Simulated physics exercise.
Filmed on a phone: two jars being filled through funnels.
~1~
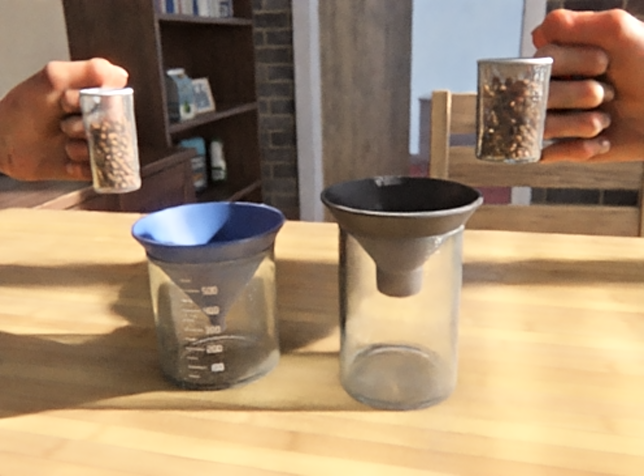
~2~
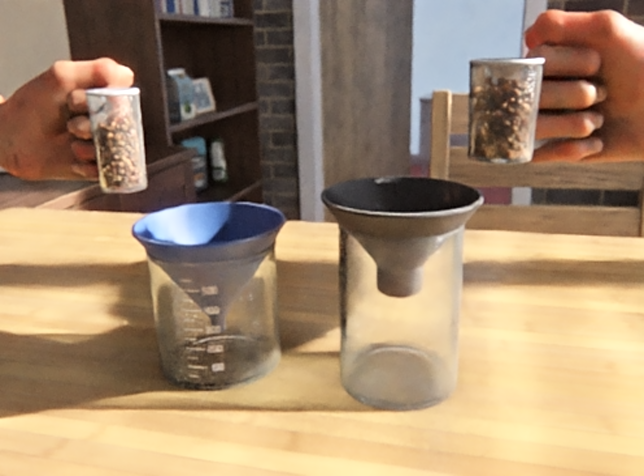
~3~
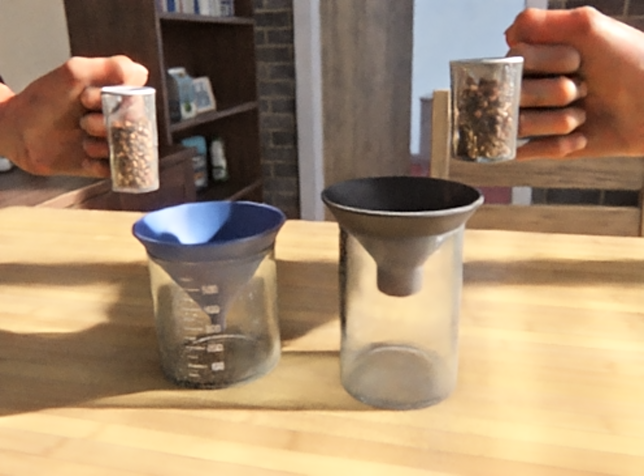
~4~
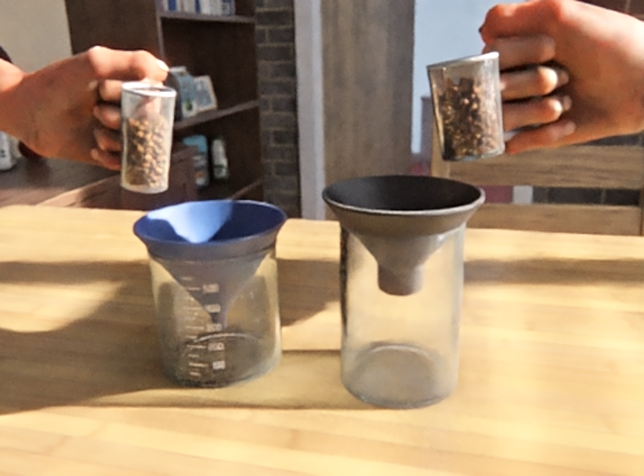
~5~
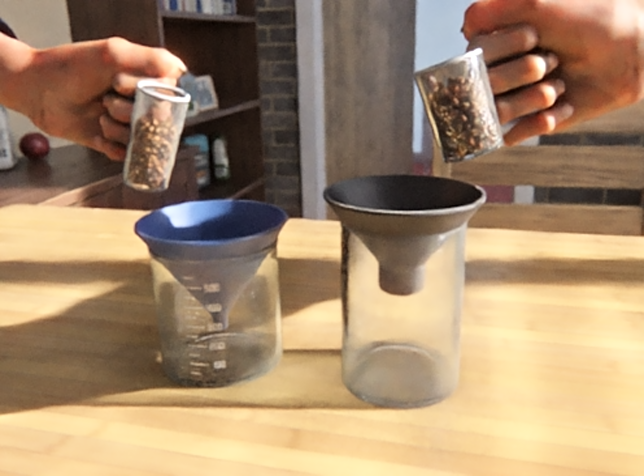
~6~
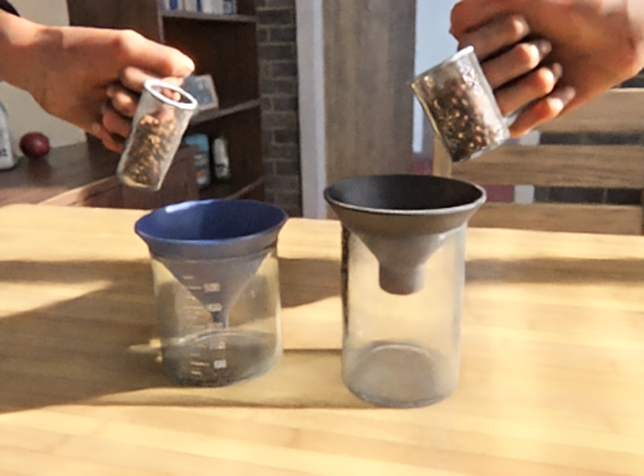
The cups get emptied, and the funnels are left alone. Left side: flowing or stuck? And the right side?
The left funnel gets blocked and the right funnel runs clear.
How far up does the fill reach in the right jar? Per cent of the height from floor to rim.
Some 10 per cent.
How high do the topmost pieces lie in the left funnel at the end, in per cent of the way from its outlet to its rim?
It comes to 55 per cent or so.
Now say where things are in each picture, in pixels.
The first picture shows left funnel at (210, 234), outlet at (218, 328), under two pieces wide; left cup at (112, 141), holding cereal balls; right funnel at (400, 207), outlet at (399, 291), about 6 pieces wide; right cup at (510, 110), holding cereal balls.
The second picture shows left cup at (118, 141), upright; right cup at (502, 110), upright.
The third picture shows left cup at (132, 140), tipped 2°; right cup at (484, 110), tipped 2°.
The fourth picture shows left cup at (147, 139), tipped 10°; right cup at (467, 108), tipped 10°.
The fifth picture shows left cup at (154, 138), tipped 19°; right cup at (460, 108), tipped 19°.
The sixth picture shows left funnel at (213, 231), outlet at (221, 325); left cup at (154, 138), tipped 29°; right funnel at (403, 205), outlet at (401, 289); right cup at (460, 108), tipped 29°.
Then, 0.41 s past the last view, left, all still in the cup; right, all still in the cup.
Then, 0.85 s past the last view, left, all still in the cup; right, nearly all still in the cup, a stray few in or over the funnel.
Then, 1.38 s past the last view, left, a small part still in the cup, nearly all in or over the funnel, a stray few down in the jar; right, a stray few still in the cup, about a quarter in or over the funnel, about two thirds down in the jar.
Finally, left, nearly all stuck in the funnel, a stray few down in the jar; right, all down in the jar.
